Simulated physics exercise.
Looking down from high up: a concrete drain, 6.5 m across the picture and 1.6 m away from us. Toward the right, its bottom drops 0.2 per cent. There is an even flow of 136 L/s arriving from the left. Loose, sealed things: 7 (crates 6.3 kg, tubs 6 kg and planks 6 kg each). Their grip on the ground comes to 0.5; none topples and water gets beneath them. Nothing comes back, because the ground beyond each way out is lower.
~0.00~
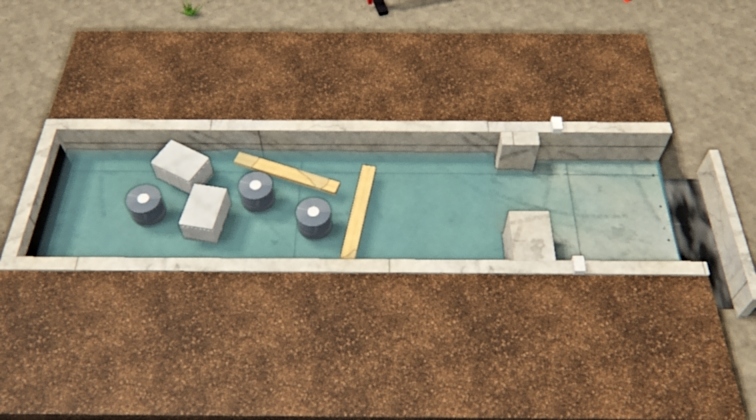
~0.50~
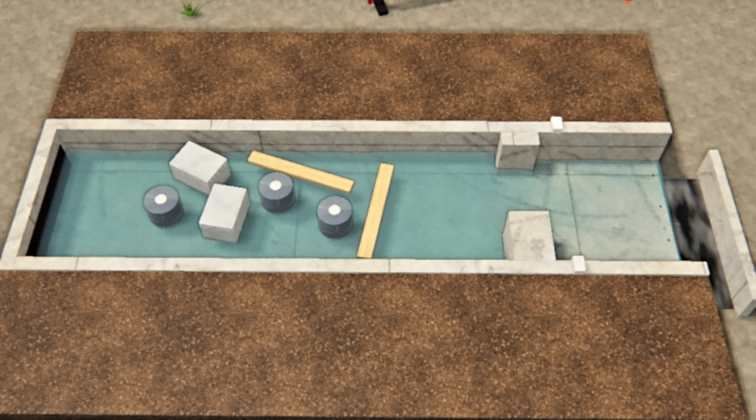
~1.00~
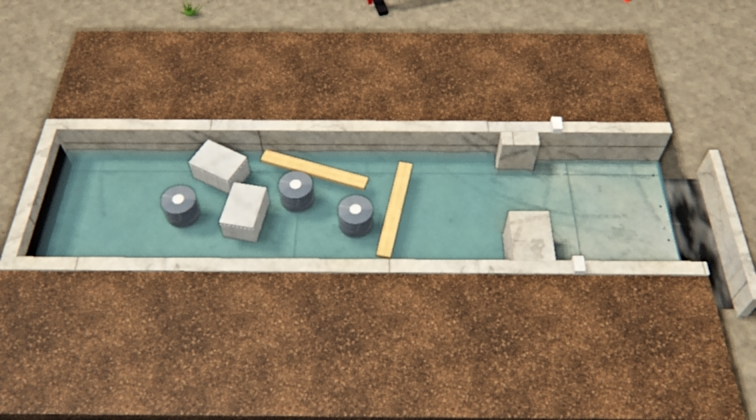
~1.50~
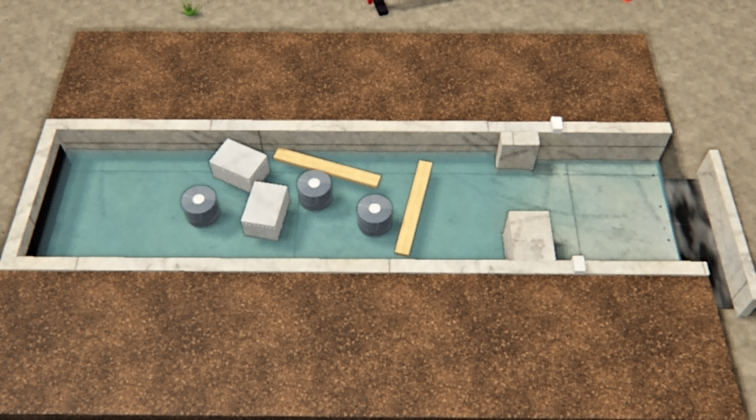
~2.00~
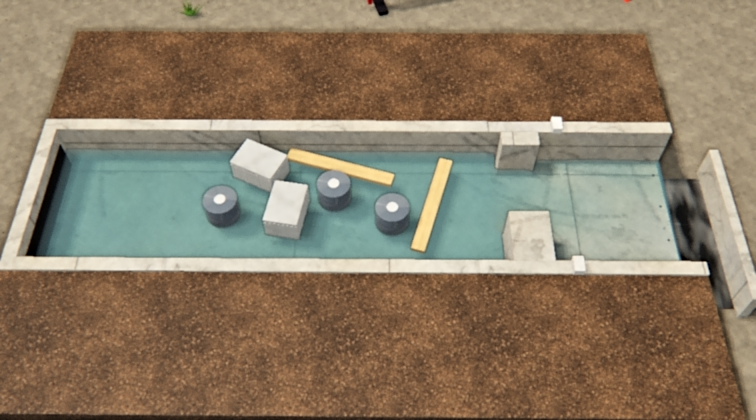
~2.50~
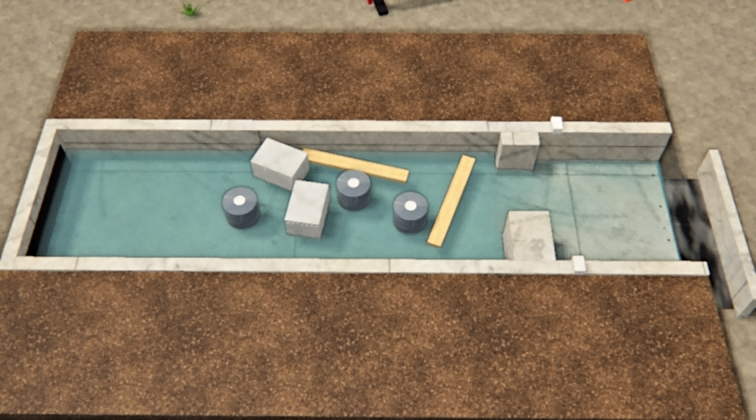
In this clip, seen from above, two pale crates, three dark round tubs and two yellow planks float in a walled channel of blue-green water, all drifting steadily rightward together while the pale blocks further right stay still.
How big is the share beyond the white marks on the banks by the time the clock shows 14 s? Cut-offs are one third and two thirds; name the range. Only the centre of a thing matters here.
Range: Below one third.
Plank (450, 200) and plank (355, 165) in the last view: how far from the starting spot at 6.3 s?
The shifts read 140 cm and 150 cm, in that sequence.
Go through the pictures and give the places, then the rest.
A crate at (203, 206) floats; a crate at (180, 160), afloat; about 1790 L in view; 0 of 7 have shifted, in the first picture.
A crate at (223, 206), afloat, 20 cm from its start; a crate at (198, 161), afloat, 19 cm from its start; about 1790 L in view; 7 of 7 have shifted, in the second picture.
A crate at (243, 205) floats, 41 cm from its start; a crate at (218, 160), afloat, 40 cm from its start; 21 cm deep round most things; 7 of 7 have shifted, in the third picture.
A crate at (265, 203) floats, 62 cm from its start; a crate at (238, 158), afloat, 62 cm from its start; 21 cm deep round most things; 7 of 7 have shifted, in the fourth picture.
A crate at (286, 202) floats, 84 cm from its start; a crate at (259, 158), afloat, 84 cm from its start; about 1800 L in view; 7 of 7 have shifted, in the fifth picture.
A crate at (307, 202), afloat, 106 cm from its start; a crate at (279, 157), afloat, 105 cm from its start; about 1800 L in view; 7 of 7 have shifted, in the sixth picture.
After 3.5 s 0 of 7 are over the mark; 7 afloat.
After 6.3 s 0 of 7 are over the mark; 7 afloat.
After 10.0 s 0 of 7 are over the mark; 7 afloat.
After 14.0 s 0 of 7 are over the mark; 7 afloat.
